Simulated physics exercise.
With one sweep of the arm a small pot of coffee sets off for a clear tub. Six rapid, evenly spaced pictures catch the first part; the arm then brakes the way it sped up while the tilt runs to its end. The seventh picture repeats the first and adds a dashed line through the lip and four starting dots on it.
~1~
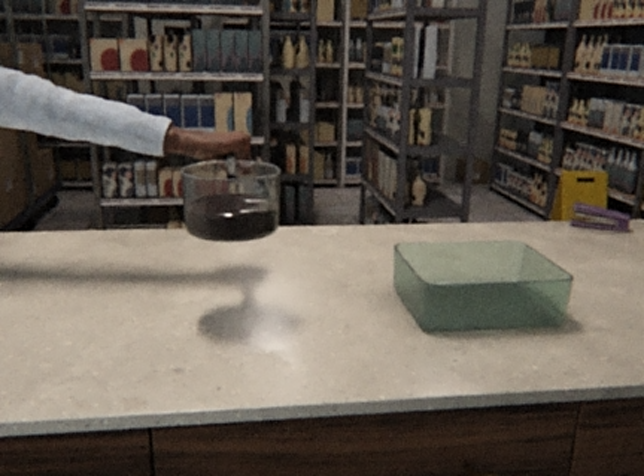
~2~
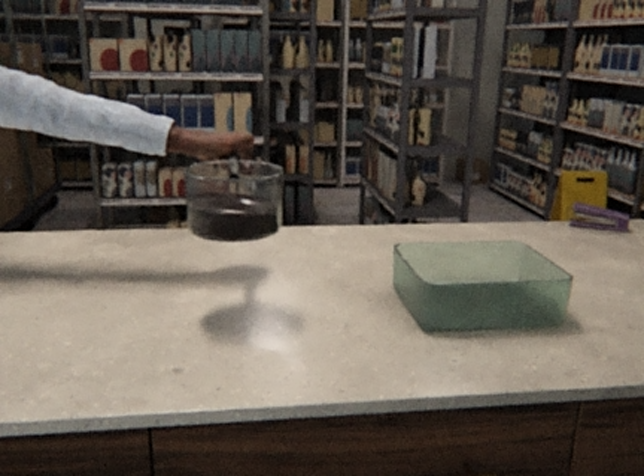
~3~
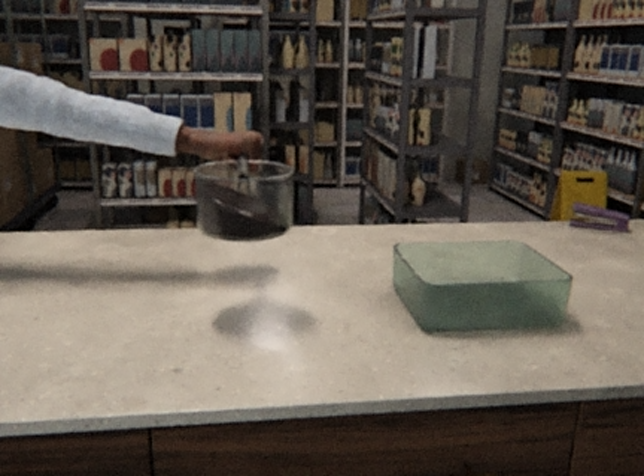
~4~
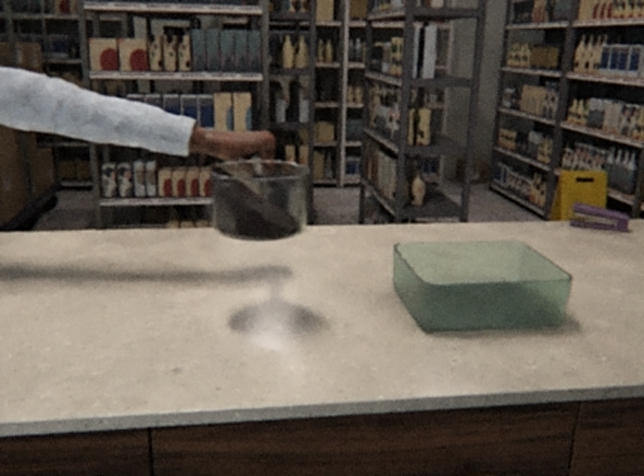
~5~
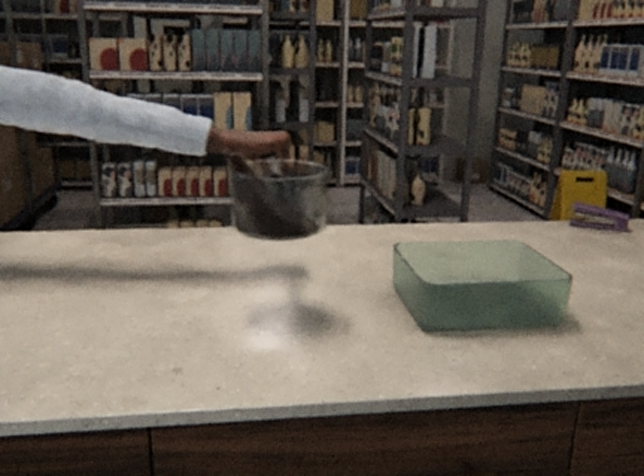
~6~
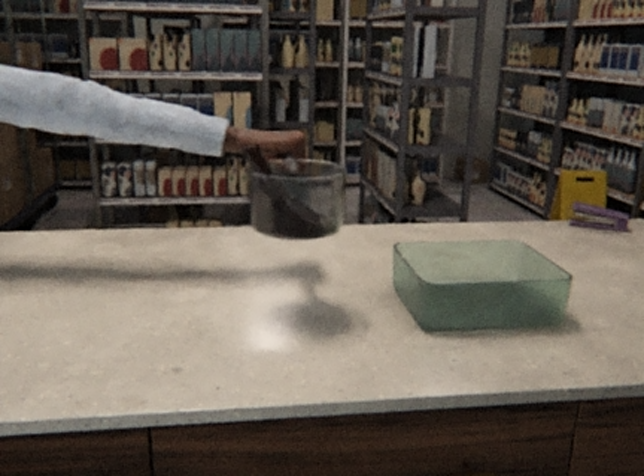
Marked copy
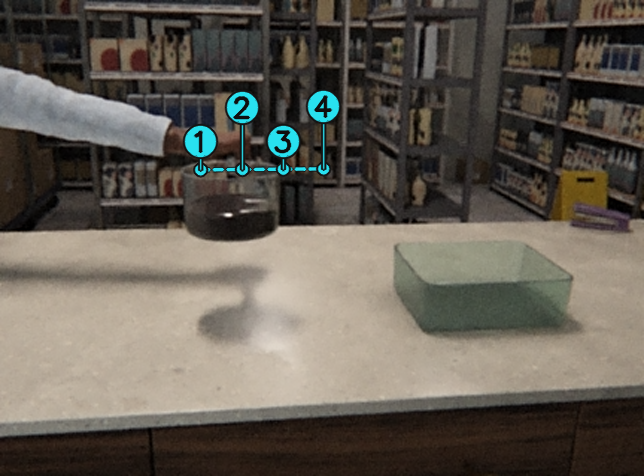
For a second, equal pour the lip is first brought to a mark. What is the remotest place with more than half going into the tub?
That is dot 4.
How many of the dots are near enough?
One of the four.
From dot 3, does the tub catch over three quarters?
No, less.
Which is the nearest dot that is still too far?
That is dot 3.
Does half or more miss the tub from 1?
Yes, it does.
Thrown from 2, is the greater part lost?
Yes, that goes wrong.
On the marked copy, 1 at (200, 169); 2 at (242, 169); 3 at (283, 169); 4 at (323, 168).
Choosing 1, about 0 % lands in the tub, 100 % falls short.
Choosing 2, about 12 % lands in the tub, 87 % falls short.
Choosing 3, about 36 % lands in the tub, 62 % falls short and 3 % goes beside or beyond.
Choosing 4, about 92 % lands in the tub, 4 % falls short and 4 % goes beside or beyond.
